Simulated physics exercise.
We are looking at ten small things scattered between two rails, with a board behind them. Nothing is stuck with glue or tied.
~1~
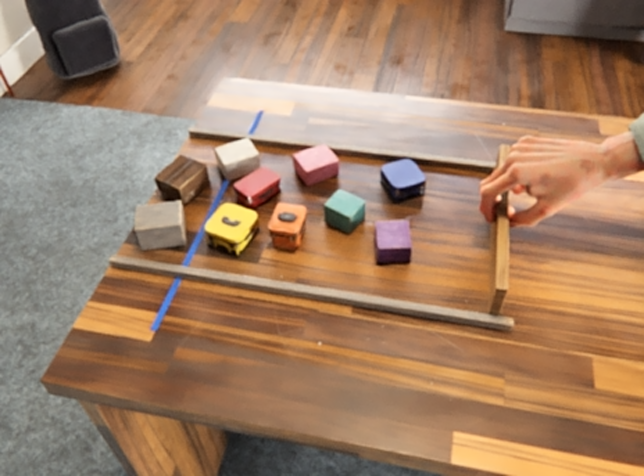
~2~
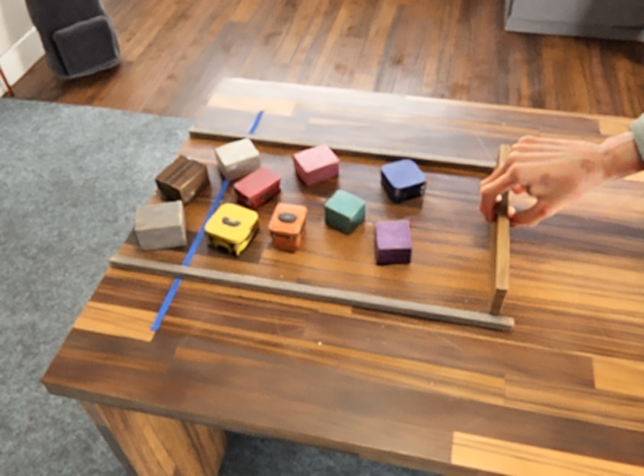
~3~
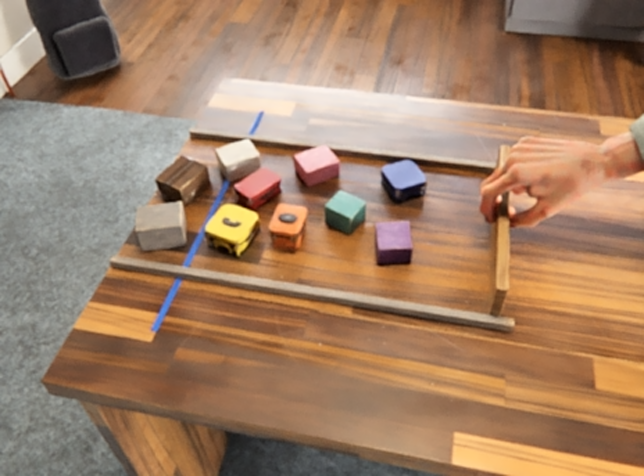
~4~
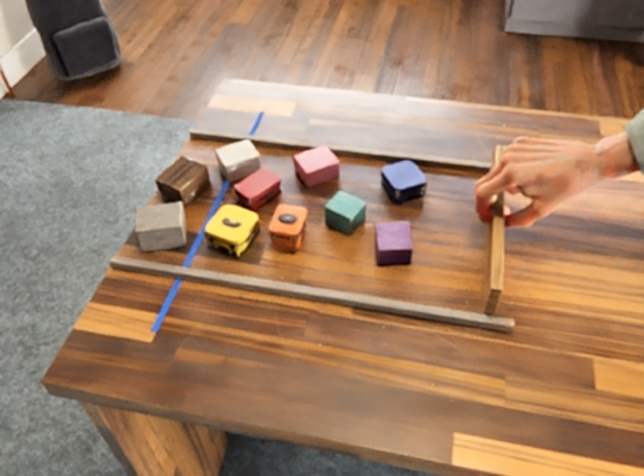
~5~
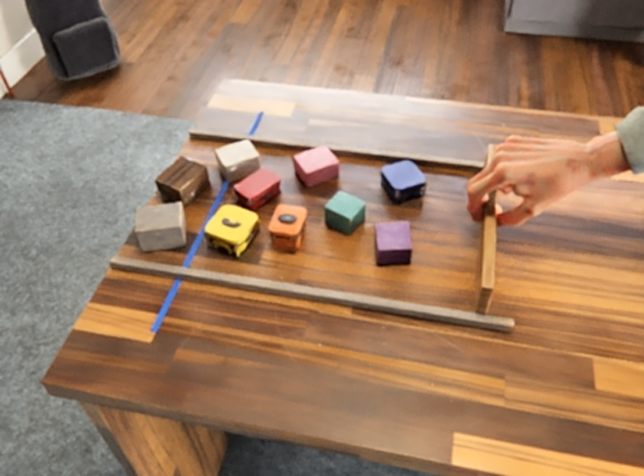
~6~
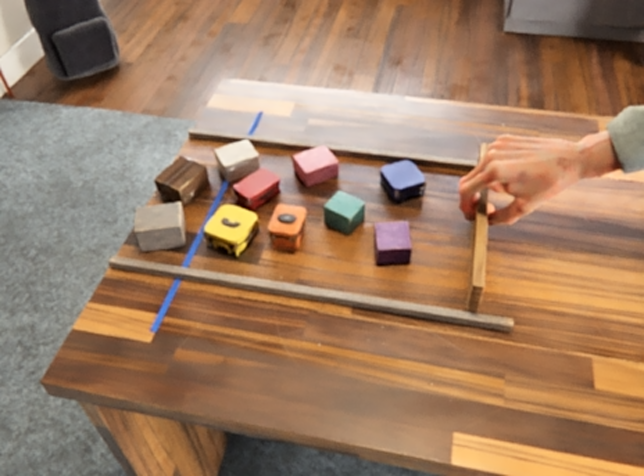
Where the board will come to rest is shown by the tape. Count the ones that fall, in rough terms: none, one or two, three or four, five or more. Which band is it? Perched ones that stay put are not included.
I expect three pieces, maybe four, to go over the edge.
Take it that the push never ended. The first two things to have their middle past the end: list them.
The order is the grey block, then the white block.
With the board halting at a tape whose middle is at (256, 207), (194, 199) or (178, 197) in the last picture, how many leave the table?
Per try: 1; 5; 7.
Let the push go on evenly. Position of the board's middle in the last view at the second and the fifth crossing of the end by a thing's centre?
At the first moment about (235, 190), at the next about (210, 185).
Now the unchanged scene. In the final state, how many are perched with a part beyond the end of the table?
You'd get 1.
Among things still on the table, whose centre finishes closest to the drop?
That's the pink block.
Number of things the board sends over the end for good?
It comes to 4.
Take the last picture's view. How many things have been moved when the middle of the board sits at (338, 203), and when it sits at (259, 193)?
Up to then 5, and up to the other point 10.
A little later, none off yet; brown box at rest near (183, 182); grey block at rest near (161, 227); white block at rest near (238, 161).
Next, none off yet; brown box at rest near (183, 182); grey block at rest near (161, 227); white block at rest near (237, 161).
Later still, none off yet; brown box shifted a little near (170, 189); grey block tilted a little near (115, 226); white block shifted about its own width near (185, 161).
When it is over, the number that fall off is three or four; down, yellow case, white block, grey block and brown box.
